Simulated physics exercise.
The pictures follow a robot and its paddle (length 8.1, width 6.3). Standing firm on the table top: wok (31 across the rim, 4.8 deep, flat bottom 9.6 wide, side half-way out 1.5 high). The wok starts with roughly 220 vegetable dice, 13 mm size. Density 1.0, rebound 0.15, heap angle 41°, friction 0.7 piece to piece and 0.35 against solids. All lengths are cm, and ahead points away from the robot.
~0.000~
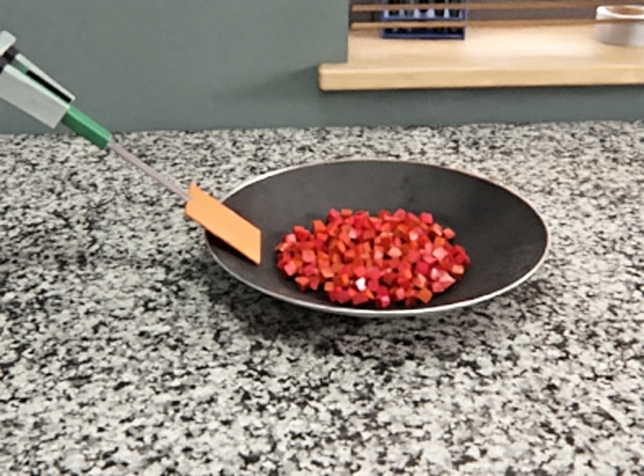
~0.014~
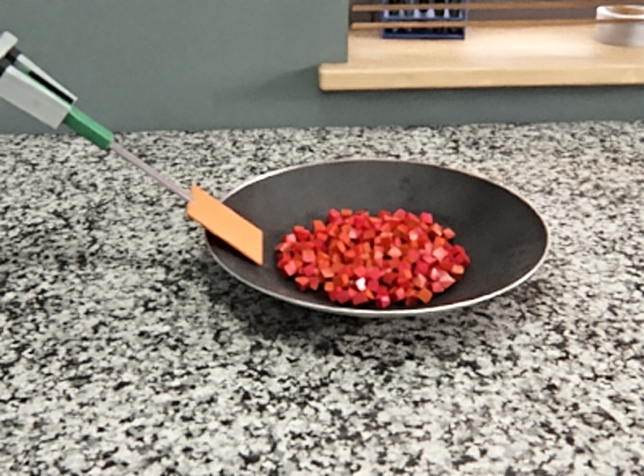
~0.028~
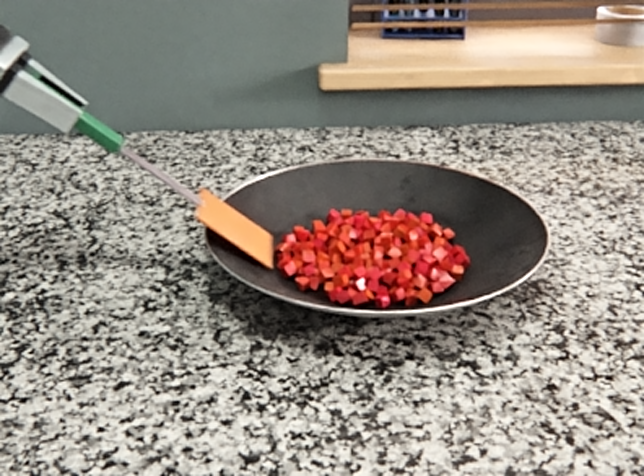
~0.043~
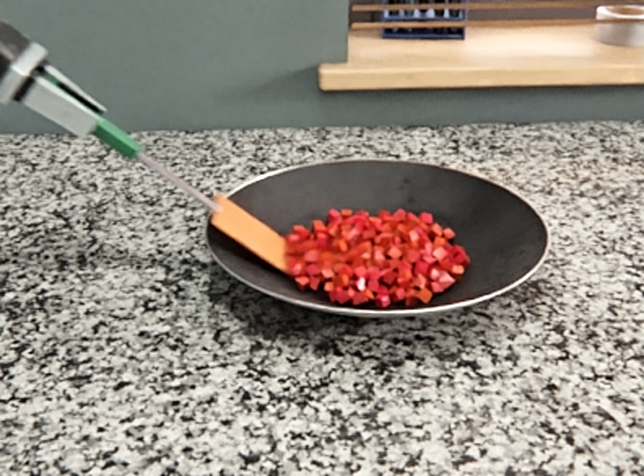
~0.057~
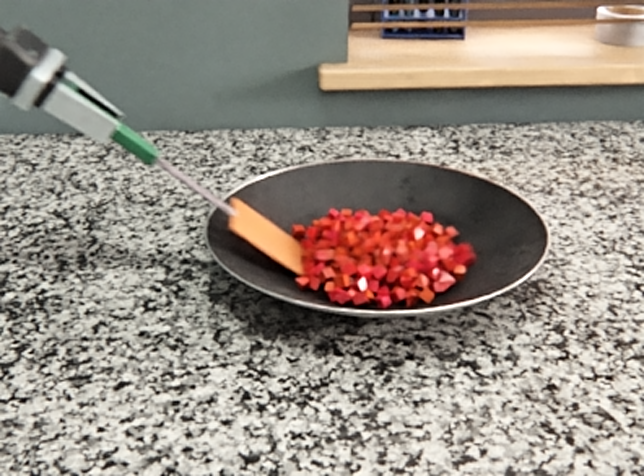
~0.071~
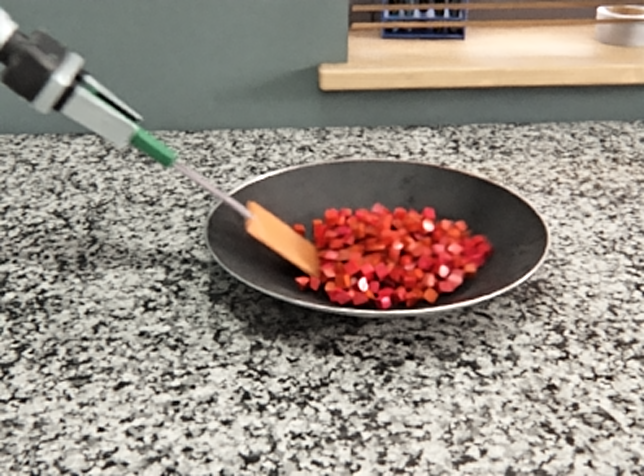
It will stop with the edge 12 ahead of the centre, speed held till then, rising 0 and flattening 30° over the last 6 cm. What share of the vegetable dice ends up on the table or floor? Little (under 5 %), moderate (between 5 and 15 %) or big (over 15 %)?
On the table or floor the share is big, over 15 %.
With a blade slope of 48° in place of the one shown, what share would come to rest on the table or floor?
Then about 40 per cent.
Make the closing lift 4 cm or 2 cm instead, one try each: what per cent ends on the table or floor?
Some 40 and 45 per cent.
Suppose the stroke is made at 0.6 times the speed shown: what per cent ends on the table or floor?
Some 30 per cent.
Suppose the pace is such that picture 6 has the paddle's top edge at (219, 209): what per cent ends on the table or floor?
About 25 per cent.
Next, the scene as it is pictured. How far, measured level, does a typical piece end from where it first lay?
Some 10 cm.
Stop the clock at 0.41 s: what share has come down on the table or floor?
Some 40 per cent.
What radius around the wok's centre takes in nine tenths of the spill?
About 35 cm.
By 0.13 s, sloping 40°, highest piece 8 above the table; 218 in the wok.
By 0.18 s, sloping 35°, highest piece 7 above the table; 211 in the wok, 7 on the blade or in flight.
By 0.41 s, sloping 10°, highest piece 6 above the table; 130 in the wok, 88 on the table or floor.
By 1.46 s, sloping 10°, highest piece 6 above the table; 130 in the wok, 88 on the table or floor.
Final count, 130 in the wok, 88 on the table or floor. That is 40 % on the table or floor.
